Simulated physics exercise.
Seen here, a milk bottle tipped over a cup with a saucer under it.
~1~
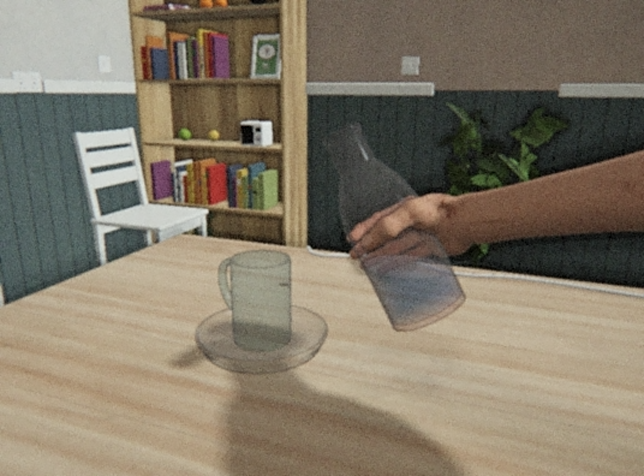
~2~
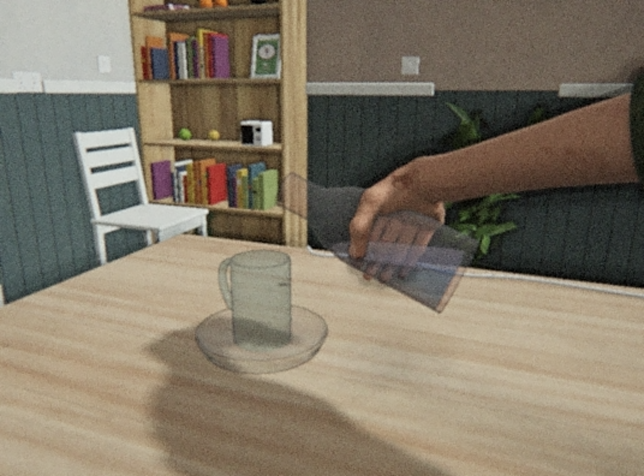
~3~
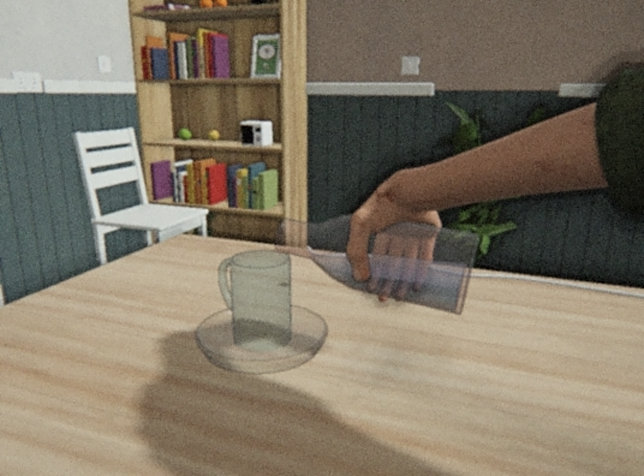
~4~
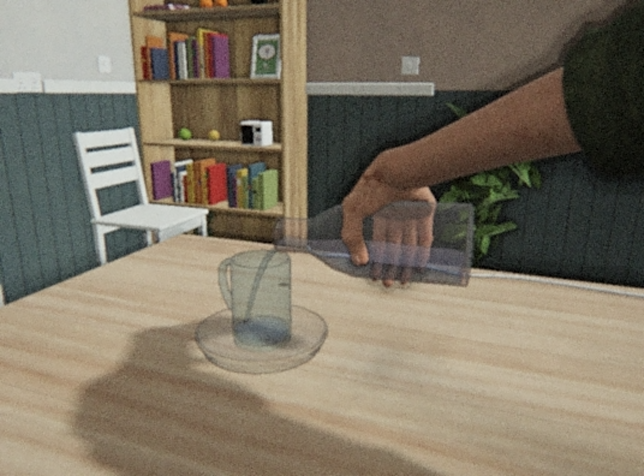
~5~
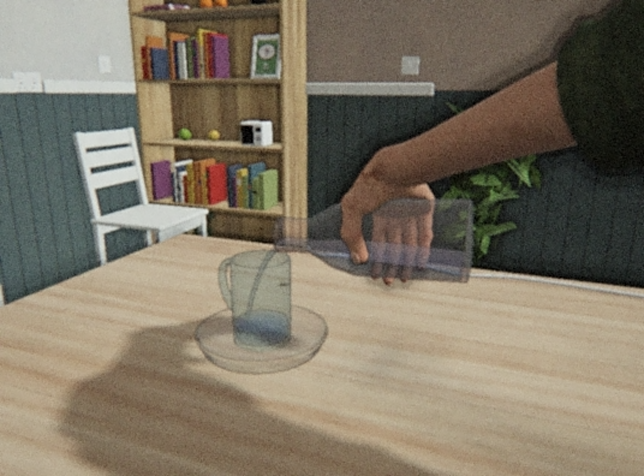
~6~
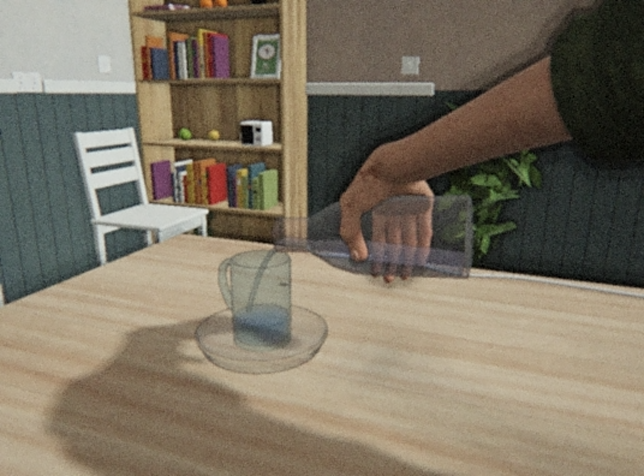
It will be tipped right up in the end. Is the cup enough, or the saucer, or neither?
The dyed water stays in the cup.
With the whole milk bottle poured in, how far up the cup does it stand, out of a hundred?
Close to 70 %.
A moment on, the cup is about half full; the saucer is dry.
Further on, the cup is about two thirds full; the saucer is dry.
When it is over, the cup is about three quarters full; the saucer is dry.
